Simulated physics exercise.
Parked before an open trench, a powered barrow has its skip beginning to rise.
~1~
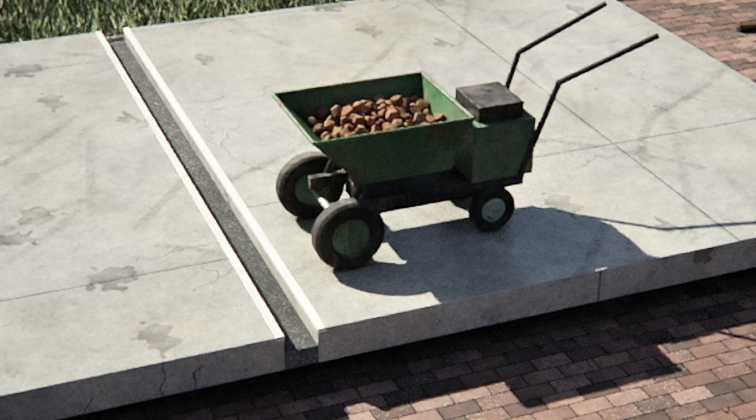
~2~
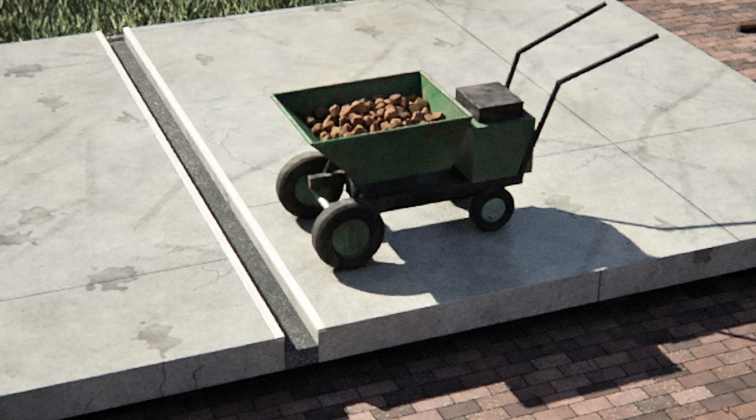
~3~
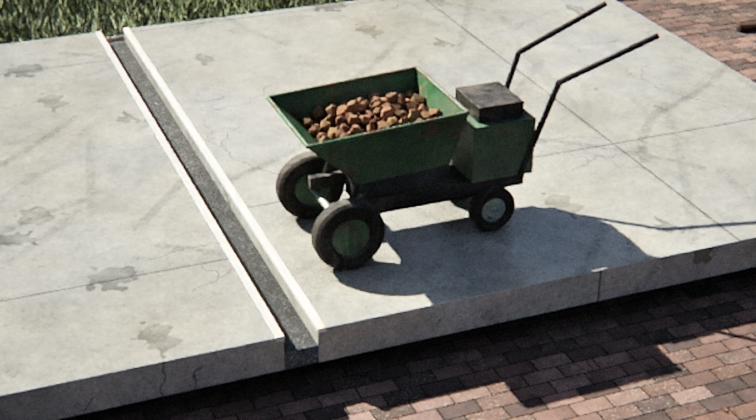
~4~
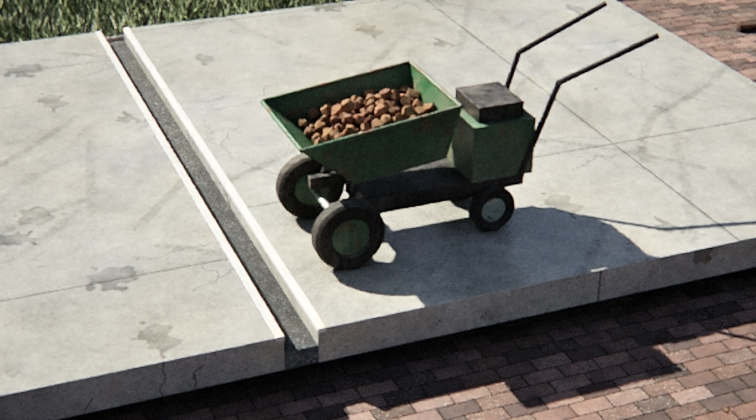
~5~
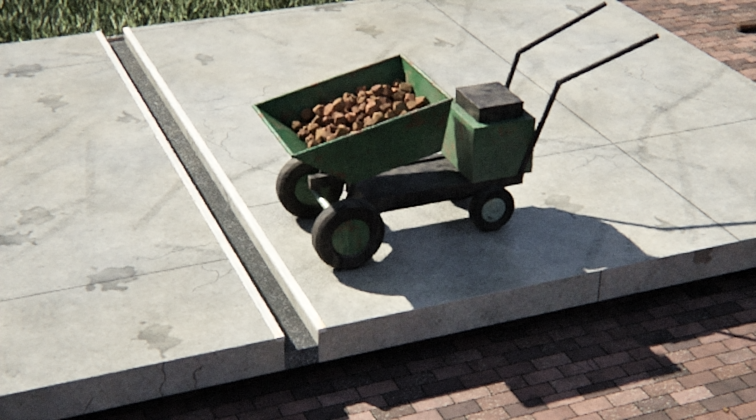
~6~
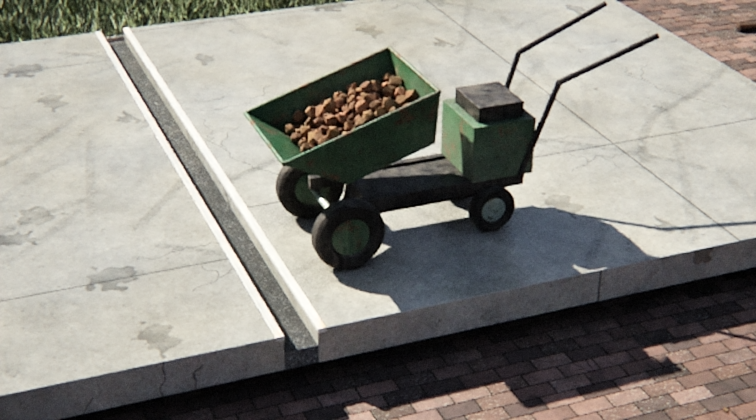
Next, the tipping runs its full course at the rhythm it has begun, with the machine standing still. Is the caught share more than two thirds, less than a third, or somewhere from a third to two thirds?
It is less than a third.
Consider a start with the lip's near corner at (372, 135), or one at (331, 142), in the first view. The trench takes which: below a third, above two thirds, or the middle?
Between a third and two thirds; then below one third.
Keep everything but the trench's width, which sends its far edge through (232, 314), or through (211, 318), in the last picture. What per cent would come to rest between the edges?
20 and 50 percent.
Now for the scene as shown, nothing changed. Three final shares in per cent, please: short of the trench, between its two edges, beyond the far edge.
I'd say about 0 per cent short, about 0 between and about 95 beyond.
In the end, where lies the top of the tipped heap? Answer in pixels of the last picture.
Approximate top: (173, 246).
Soon after the last picture, skip tipped steeply; all in the skip.
A little later, skip tipped steeply; about two thirds in the skip; about a third beyond it; a stray few falling.
Later still, skip tipped right over; a small part in the skip; a stray few in or heaped over the trench; nearly all beyond it.
At rest, skip tipped right over; a stray few in the skip; a stray few in or heaped over the trench; nearly all beyond it.
